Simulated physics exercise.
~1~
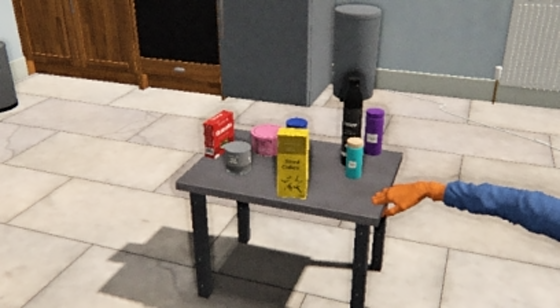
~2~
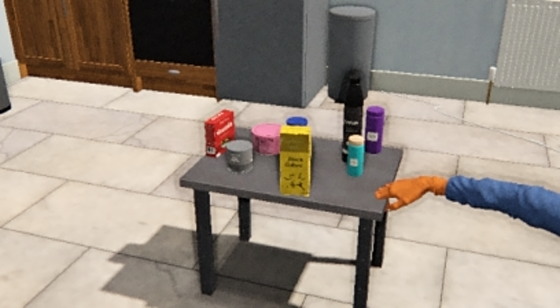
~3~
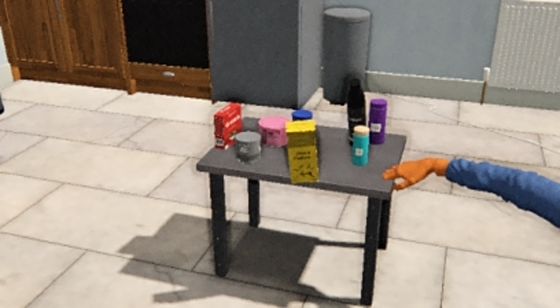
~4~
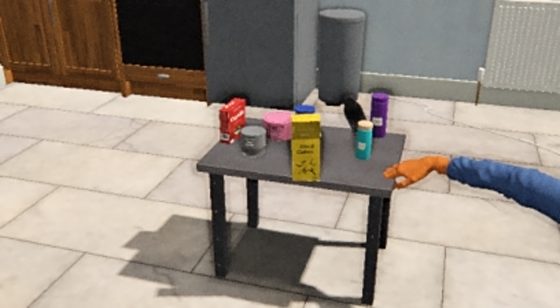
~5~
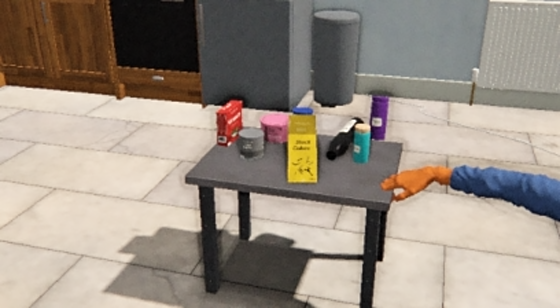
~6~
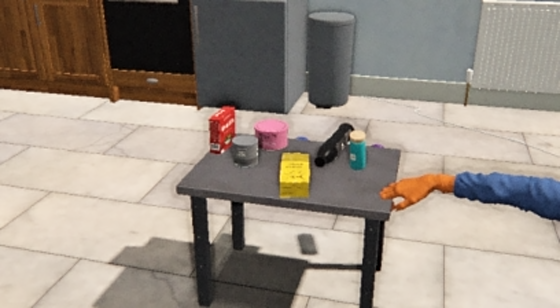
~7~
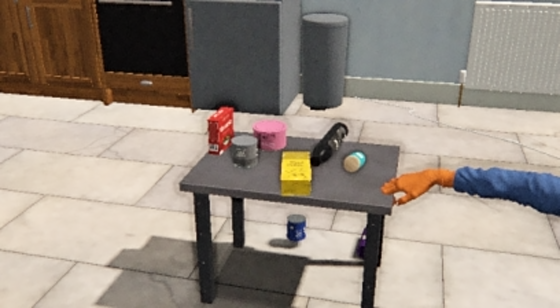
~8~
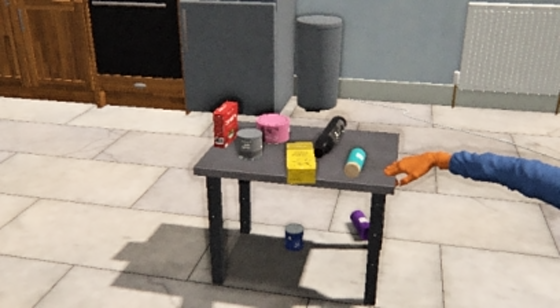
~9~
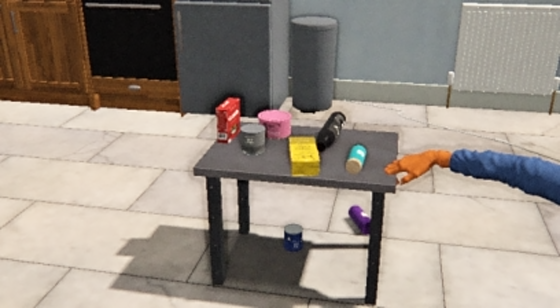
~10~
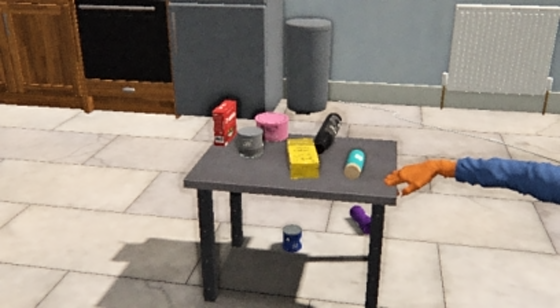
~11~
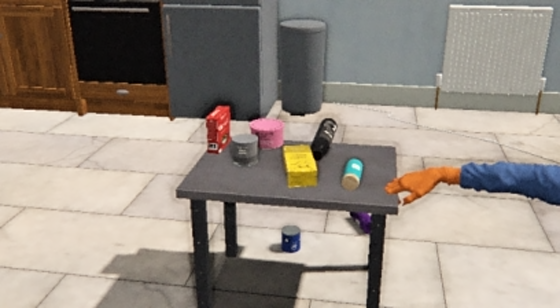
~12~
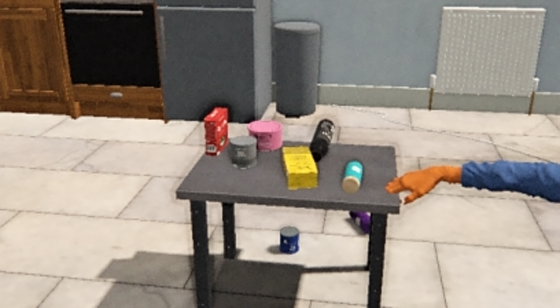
The video shows a small table of containers beside a motionless gloved hand; the black bottle topples, then the yellow carton and turquoise shaker, while the blue tin and purple jar drop to the floor, leaving the red packet, grey tin and pink tub upright on top.
